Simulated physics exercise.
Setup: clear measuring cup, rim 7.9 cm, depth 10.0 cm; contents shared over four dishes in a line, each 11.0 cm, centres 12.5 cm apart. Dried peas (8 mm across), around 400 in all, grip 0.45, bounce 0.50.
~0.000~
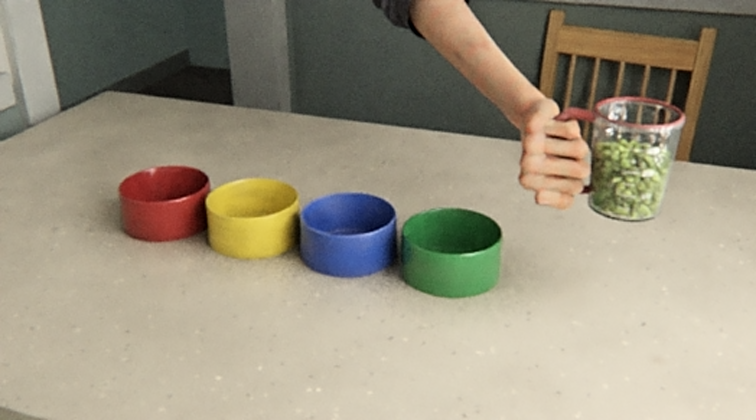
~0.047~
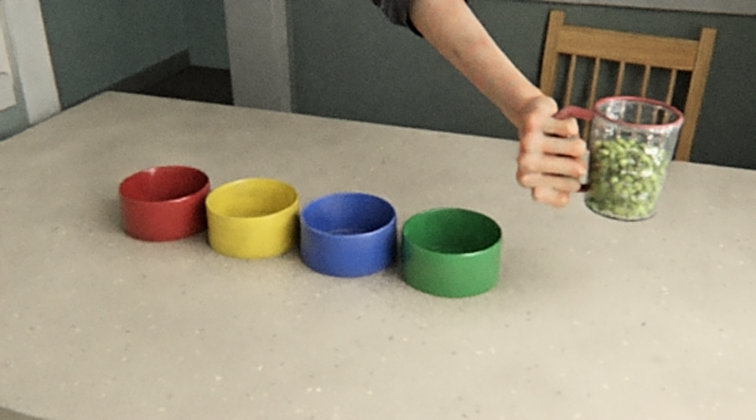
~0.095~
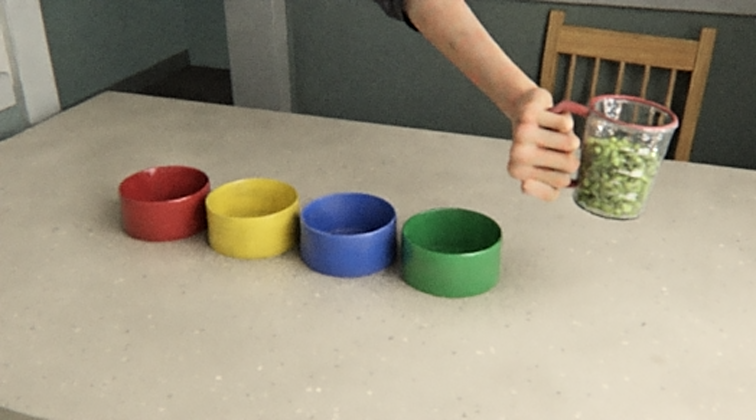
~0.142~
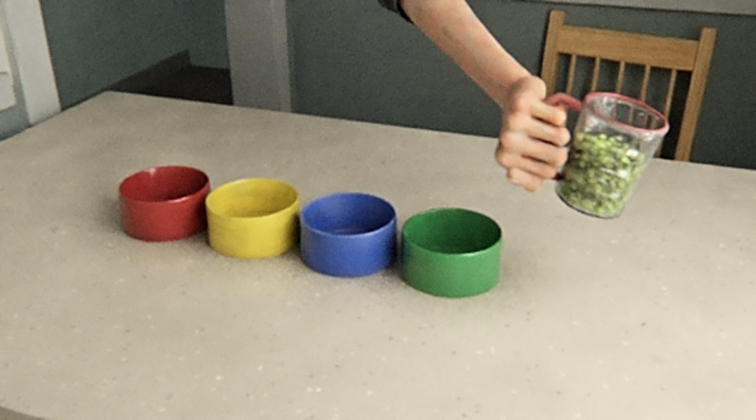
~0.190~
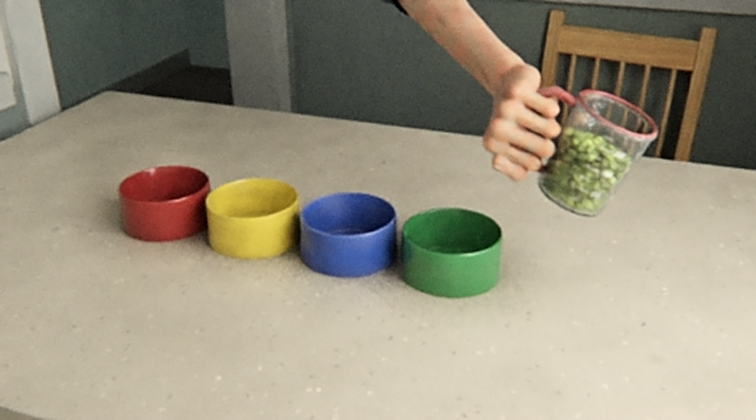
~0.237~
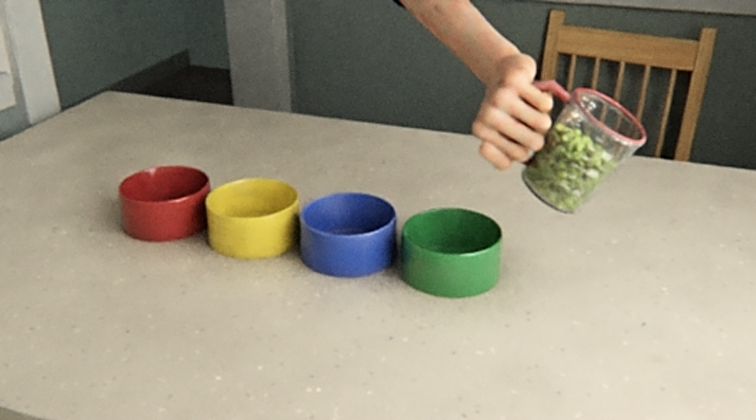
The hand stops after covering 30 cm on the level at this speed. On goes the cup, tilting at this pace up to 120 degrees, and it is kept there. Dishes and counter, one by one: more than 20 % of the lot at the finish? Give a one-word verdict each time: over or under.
Verdicts: Red under, blue under, green over, yellow under, counter under.
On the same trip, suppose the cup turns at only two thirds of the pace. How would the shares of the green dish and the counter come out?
In that case you'd see green at 30 and the counter at 40.
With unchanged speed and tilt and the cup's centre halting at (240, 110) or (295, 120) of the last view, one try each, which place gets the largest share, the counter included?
First try: Green; second try: Green.
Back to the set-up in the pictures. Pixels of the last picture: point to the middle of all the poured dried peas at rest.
(443, 256) or so.
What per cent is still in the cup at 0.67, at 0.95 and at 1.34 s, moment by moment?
Going in order, it reads 100, then 35, and finally 0 per cent.
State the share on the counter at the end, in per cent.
15 %.
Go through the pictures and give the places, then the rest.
The first picture shows cup at (631, 160), tilt 0 degrees, lip at (683, 117), moved 0.0 cm; middle of the pieces at (627, 178); green dish at (452, 231); blue dish at (348, 214); yellow dish at (253, 198); red dish at (164, 184).
The second picture shows cup at (628, 160), tilt 1 degrees, lip at (681, 118), moved 0.3 cm; middle of the pieces at (624, 178).
The third picture shows cup at (620, 159), tilt 6 degrees, lip at (676, 121), moved 1.1 cm; middle of the pieces at (614, 176).
The fourth picture shows cup at (607, 157), tilt 13 degrees, lip at (667, 126), moved 2.3 cm; middle of the pieces at (599, 174).
The fifth picture shows cup at (593, 155), tilt 21 degrees, lip at (656, 132), moved 3.7 cm; middle of the pieces at (583, 171).
The sixth picture shows cup at (579, 154), tilt 29 degrees, lip at (644, 138), moved 5.0 cm; middle of the pieces at (567, 167); green dish at (452, 231); blue dish at (348, 214); yellow dish at (253, 198); red dish at (164, 184). Its pace works out near 160 degrees a second; the hand travels 28 cm a second.
Then, at 0.67 s, tilt 99 degrees; cup holds 100 %.
Then, at 0.95 s, tilt 120 degrees; cup holds 35 %, green 55 %.
Then, at 1.34 s, tilt 120 degrees; cup holds 0 %, blue 5 %, green 80 %.
At rest (1.9 s), red 0 %, blue 5 %, green 80 %, yellow 0 %, counter 15 %.
